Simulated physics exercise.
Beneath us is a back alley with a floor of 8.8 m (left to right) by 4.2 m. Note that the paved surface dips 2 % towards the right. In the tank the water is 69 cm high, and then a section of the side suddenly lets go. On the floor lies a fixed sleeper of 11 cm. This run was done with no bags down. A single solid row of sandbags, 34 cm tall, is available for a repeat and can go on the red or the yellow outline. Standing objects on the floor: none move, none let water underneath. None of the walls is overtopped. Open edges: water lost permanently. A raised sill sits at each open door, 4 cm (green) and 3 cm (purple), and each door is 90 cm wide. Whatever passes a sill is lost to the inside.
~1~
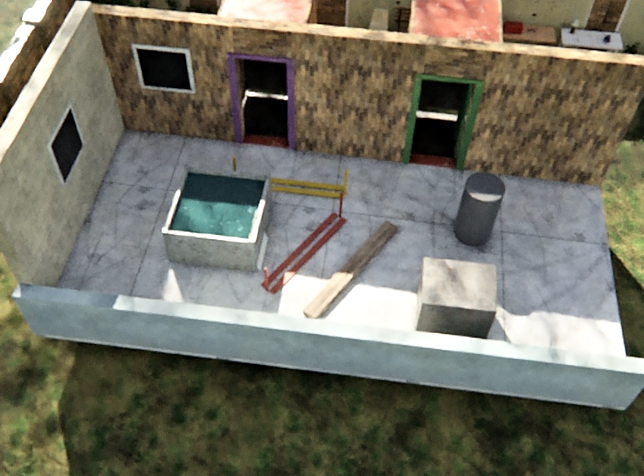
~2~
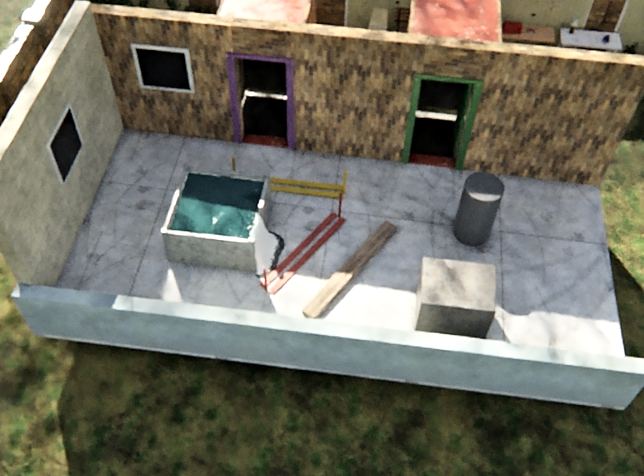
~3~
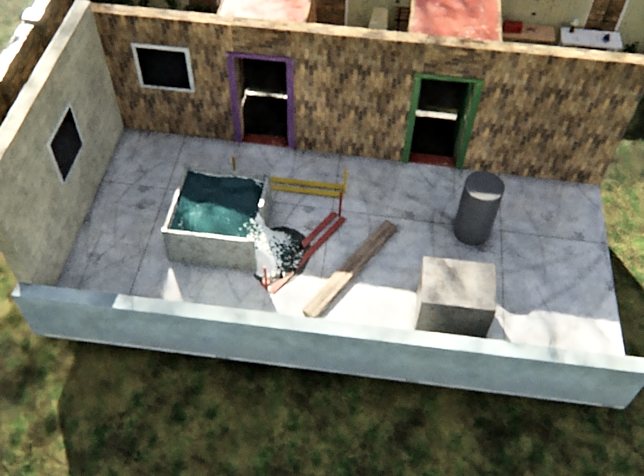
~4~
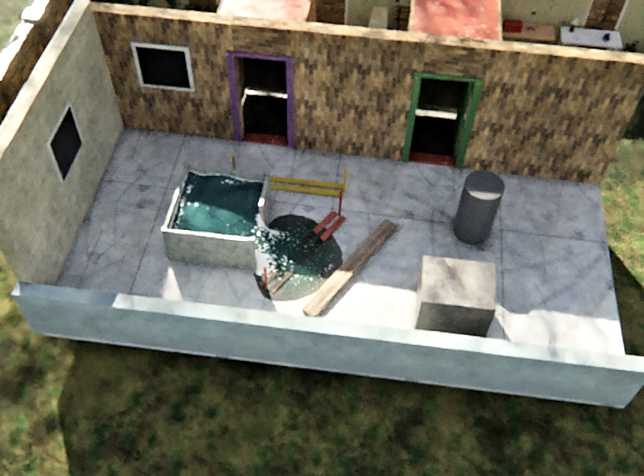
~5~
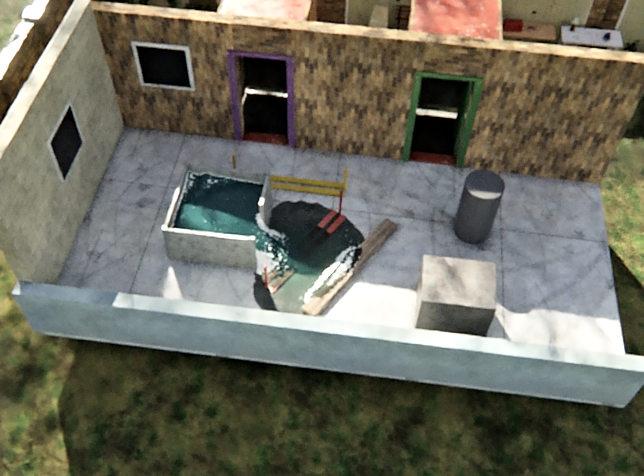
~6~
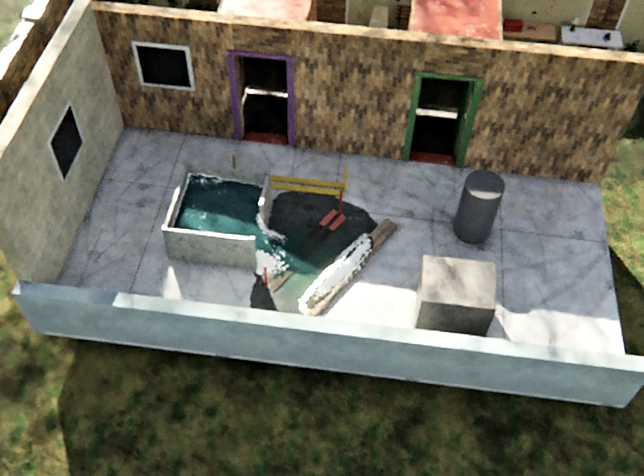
The clip opens on a walled yard seen from above, with a still, full tank left of red and yellow barriers and a wooden plank. Water bursts from the tank's right side, then spreads rightward across the paving in a widening dark pool, surrounding the red barrier and reaching the plank.
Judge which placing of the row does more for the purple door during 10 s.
I would pick yellow.
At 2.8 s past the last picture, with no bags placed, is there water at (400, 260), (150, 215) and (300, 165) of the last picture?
One by one, I'd say swamped, spared and spared.
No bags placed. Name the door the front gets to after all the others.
That would be the purple door.
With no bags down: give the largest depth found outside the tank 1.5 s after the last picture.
23 cm.
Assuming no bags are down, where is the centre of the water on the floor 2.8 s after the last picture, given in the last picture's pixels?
I'd say somewhere about (347, 255).
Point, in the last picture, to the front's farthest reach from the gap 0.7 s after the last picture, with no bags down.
Around (441, 193).
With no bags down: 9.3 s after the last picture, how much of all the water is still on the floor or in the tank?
50 %.
Then, 0.7 s after the last picture water covers 25 % of the floor and is deepest (30 cm) near (266, 259) in the run without bags; in at the purple door, 0 L with no bags, 0 L with the row on red, 0 L on yellow.
Then, 1.5 s after the last picture water covers 40 % of the floor and is deepest (23 cm) near (411, 354) in the run without bags; in at the purple door, 0 L with no bags, 14 L with the row on red, 0 L on yellow.
Then, 2.8 s after the last picture water covers 55 % of the floor and is deepest (18 cm) near (329, 276) in the run without bags; in at the purple door, 0 L with no bags, 40 L with the row on red, 0 L on yellow.
Then, 5.3 s after the last picture water covers 60 % of the floor and is deepest (11 cm) near (329, 276) in the run without bags; in at the purple door, 0 L with no bags, 62 L with the row on red, 0 L on yellow.
Then, 9.3 s after the last picture water covers 60 % of the floor and is deepest (6 cm) near (315, 292) in the run without bags; in at the purple door, 0 L with no bags, 70 L with the row on red, 0 L on yellow.
